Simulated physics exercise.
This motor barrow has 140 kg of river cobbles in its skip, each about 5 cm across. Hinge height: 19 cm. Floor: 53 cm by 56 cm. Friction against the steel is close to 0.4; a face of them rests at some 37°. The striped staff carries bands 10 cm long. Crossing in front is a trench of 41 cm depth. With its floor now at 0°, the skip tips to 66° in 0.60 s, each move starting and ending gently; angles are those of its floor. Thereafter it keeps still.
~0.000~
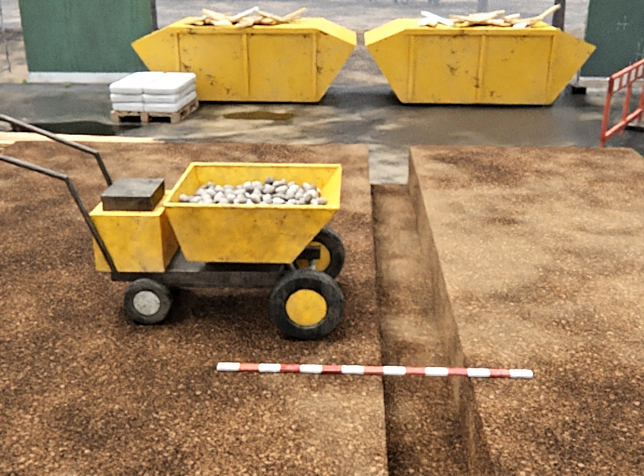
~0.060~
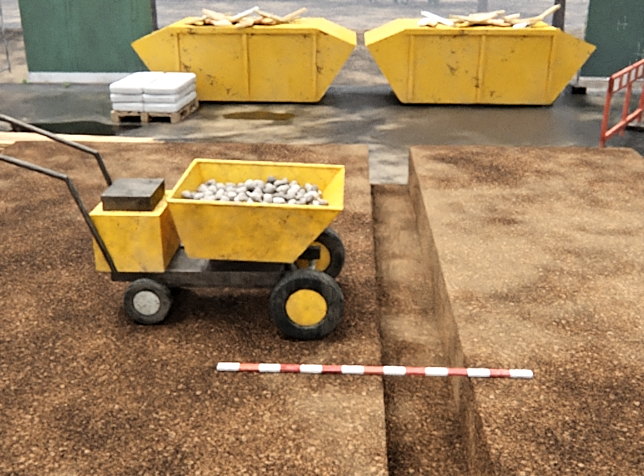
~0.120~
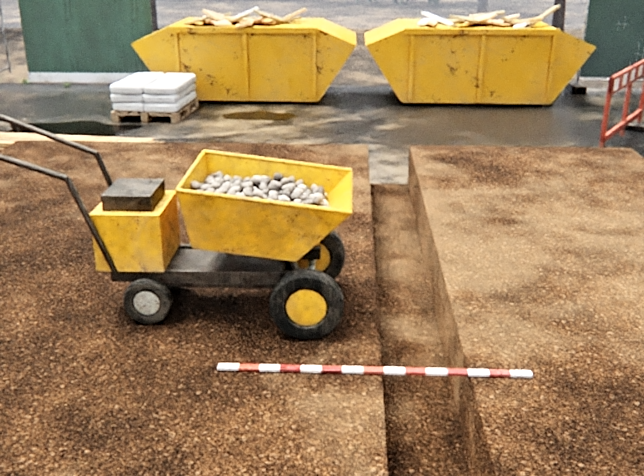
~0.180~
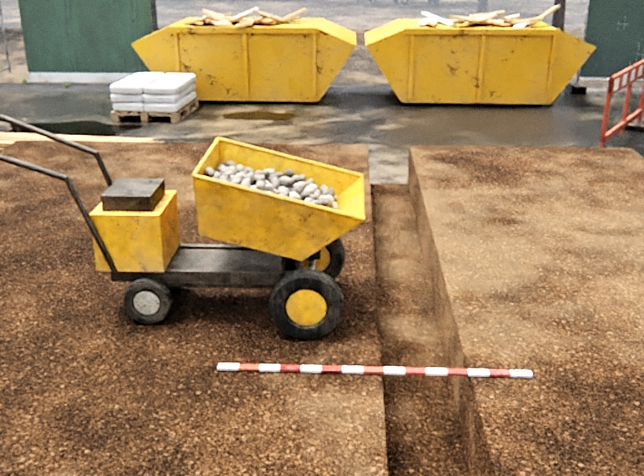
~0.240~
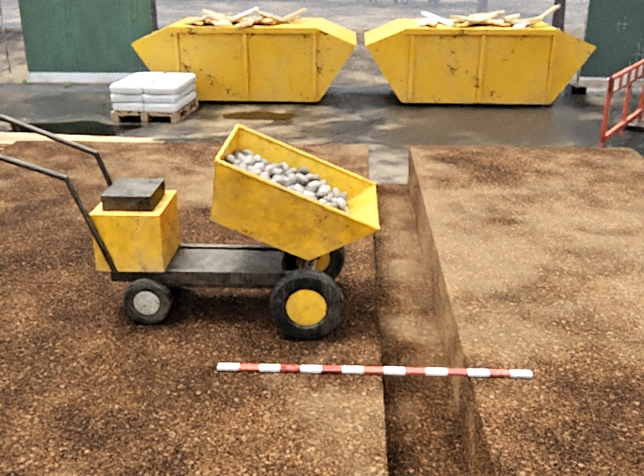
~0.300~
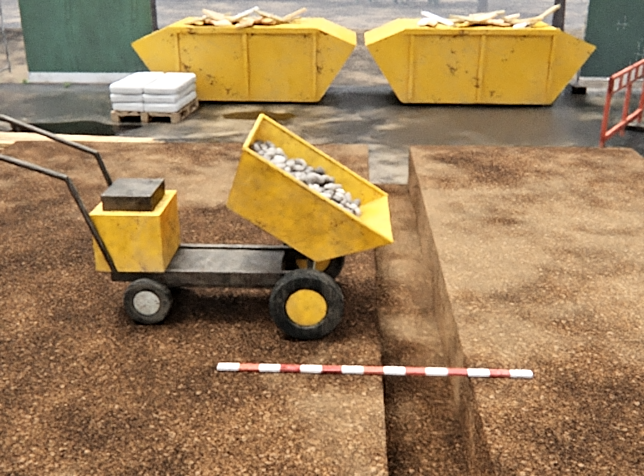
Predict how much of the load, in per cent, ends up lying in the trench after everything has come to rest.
Roughly 51 per cent of it.
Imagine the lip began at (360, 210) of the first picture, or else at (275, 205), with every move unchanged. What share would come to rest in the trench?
From the first spot near 35, from the second near 90 per cent.
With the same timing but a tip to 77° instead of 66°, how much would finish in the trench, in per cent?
Around 45 per cent would finish in the trench.
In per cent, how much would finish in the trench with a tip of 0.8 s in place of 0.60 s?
It'd be some 65 per cent.
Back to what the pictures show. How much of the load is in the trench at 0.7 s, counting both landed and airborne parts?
About 15 per cent by then.
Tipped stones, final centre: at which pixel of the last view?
The stones end up centred near (447, 343).
After 0.4 s the floor is at 56°; 100 % in the skip; the foremost stones are at (391, 248).
After 0.7 s the floor is at 66°; 85 % in the skip, 13 % in the trench, 2 % past the trench; the foremost stones are at (468, 311).
After 1.0 s the floor is at 66°; 32 % in the skip, 20 % in the trench, 48 % past the trench; the foremost stones are at (615, 324).
After 3.0 s the floor is at 66°; 0 % in the skip, 51 % in the trench, 49 % past the trench; the foremost stones are past the picture's edge.
